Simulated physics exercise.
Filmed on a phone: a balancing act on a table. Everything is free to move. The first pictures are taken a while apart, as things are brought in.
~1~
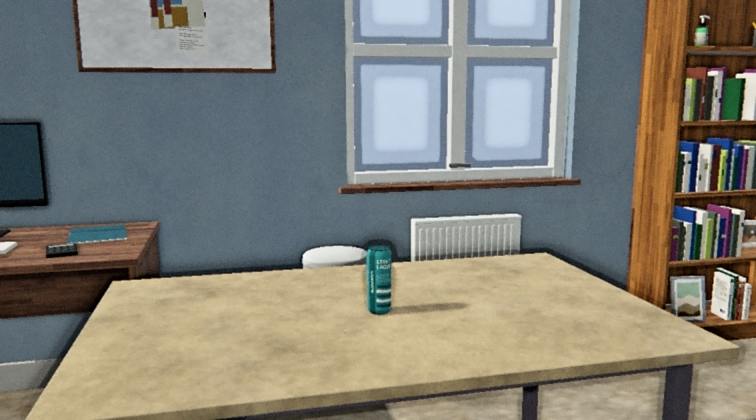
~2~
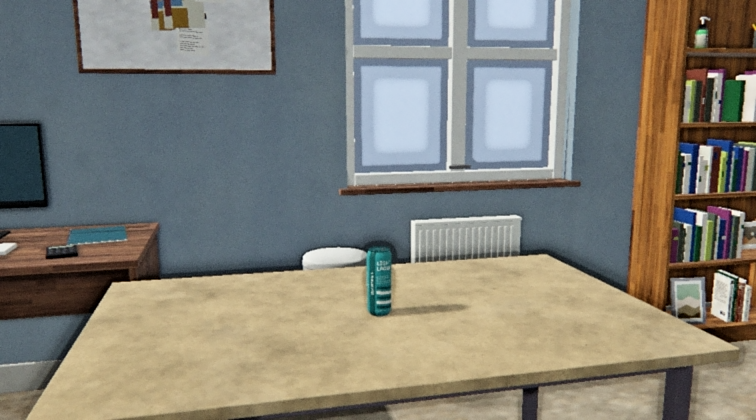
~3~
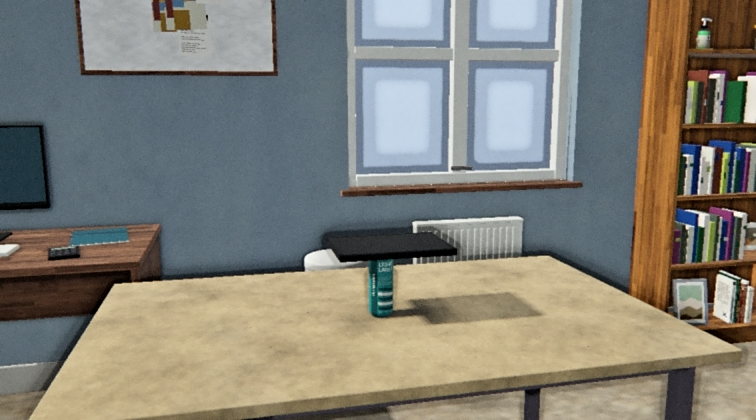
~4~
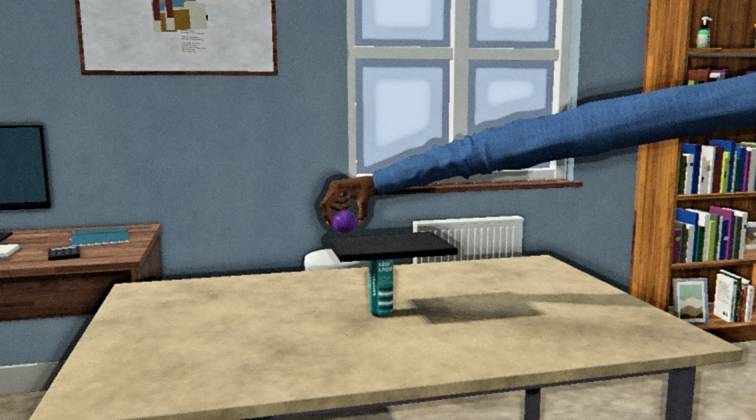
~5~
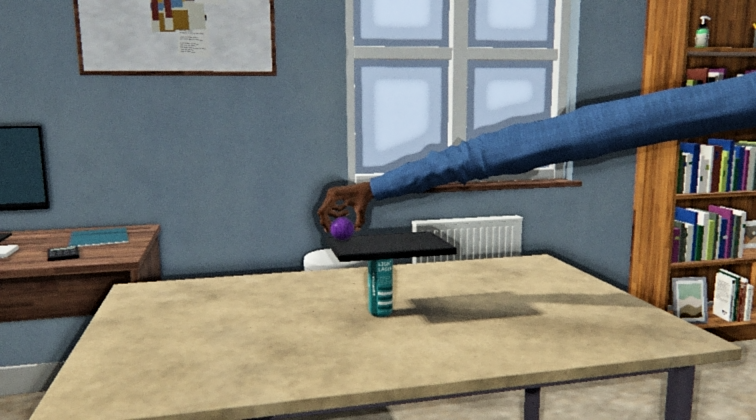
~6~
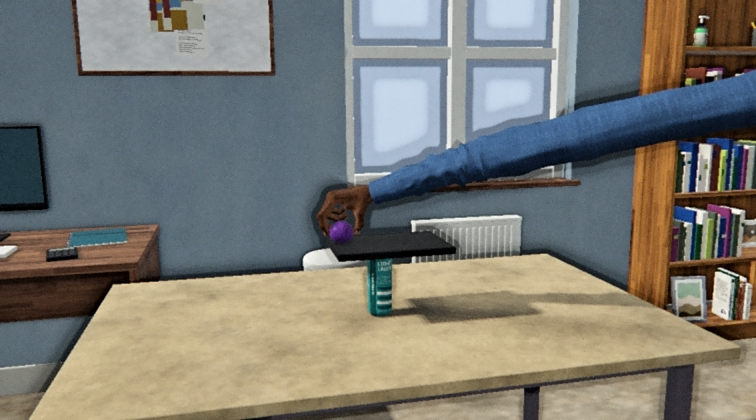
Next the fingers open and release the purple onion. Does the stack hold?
In the end the stack holds.
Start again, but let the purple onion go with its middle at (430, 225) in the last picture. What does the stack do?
Then it gives way.
Then, 0.20 s past the last view, nothing moves.
Then, 0.40 s past the last view, purple onion resting near (341, 232).
Finally, all 3 still in place. Final places as the last picture's camera would see them, purple onion near (341, 232). The stack stays up.
